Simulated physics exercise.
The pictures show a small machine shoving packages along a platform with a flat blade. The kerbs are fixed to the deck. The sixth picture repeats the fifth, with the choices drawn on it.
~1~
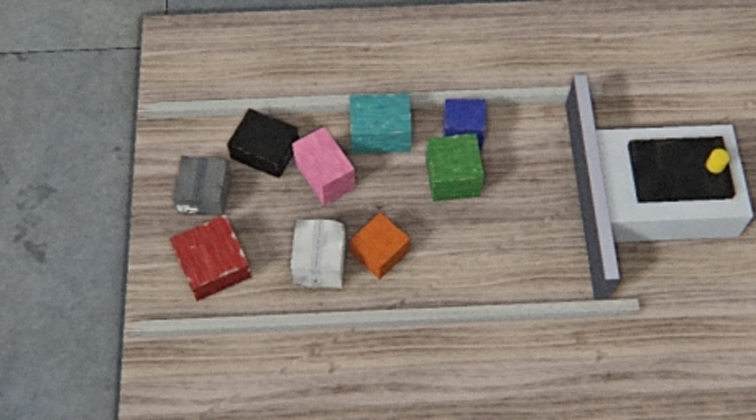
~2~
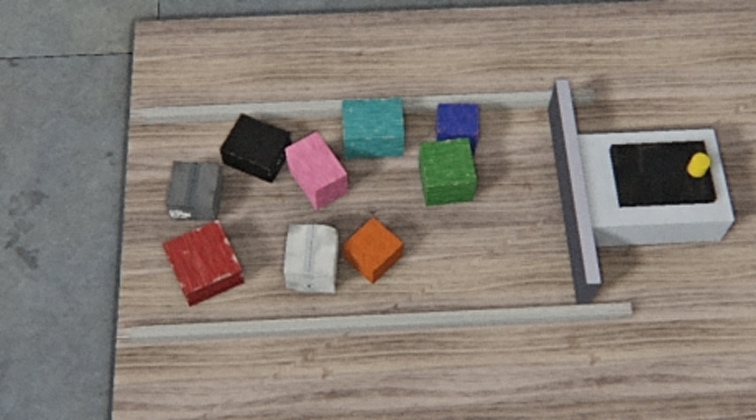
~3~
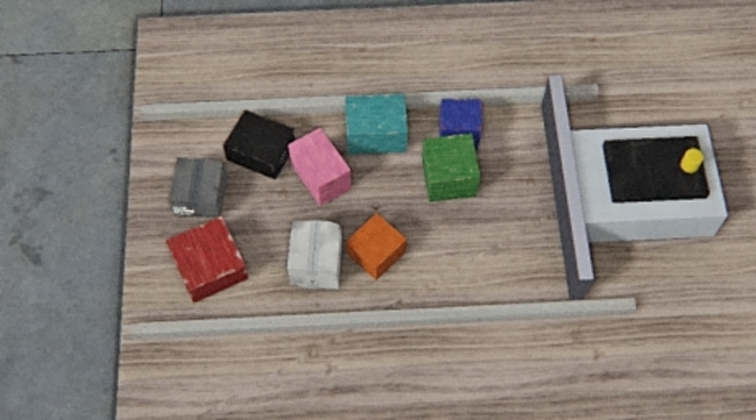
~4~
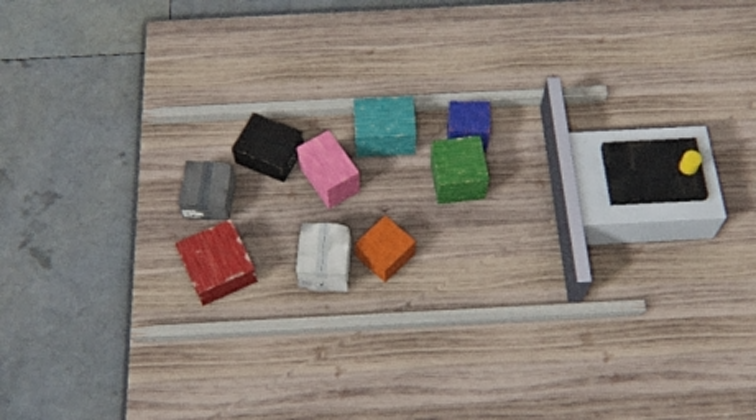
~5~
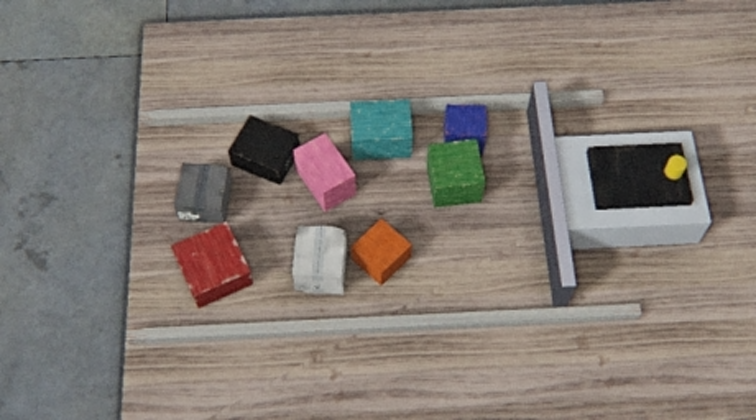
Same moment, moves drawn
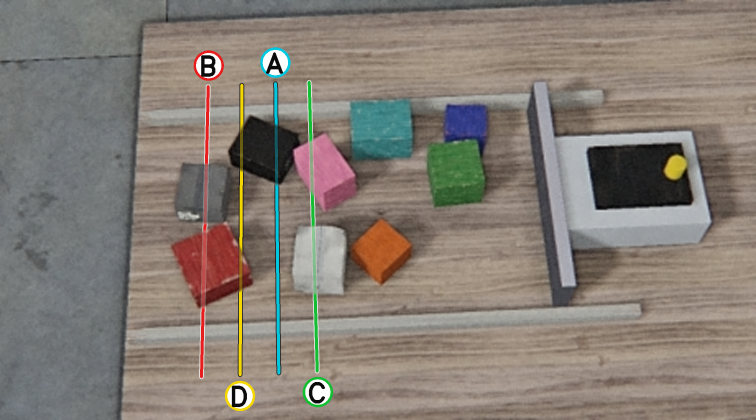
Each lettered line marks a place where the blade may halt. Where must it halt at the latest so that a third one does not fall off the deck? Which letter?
A is the last line within the limit.
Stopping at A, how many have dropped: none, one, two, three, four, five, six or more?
The count is none.
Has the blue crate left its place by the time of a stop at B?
Yes.
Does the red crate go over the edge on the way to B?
Yes.
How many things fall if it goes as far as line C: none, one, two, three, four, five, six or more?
By then, none.
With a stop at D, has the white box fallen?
By then, no.
On the marked copy, A at (277, 218); B at (205, 222); C at (313, 217); D at (241, 220).
Taking A. A third of the way, robot (533, 180); turquoise crate (369, 131); blue crate (419, 133).
Two thirds of the way, robot (432, 185); grey parcel (195, 202); black box (215, 162).
When it is over, robot (358, 188); black box (144, 166); grey parcel (144, 212); none fallen.
As for the rest, B drops four; C is within the limit but short; D drops three.
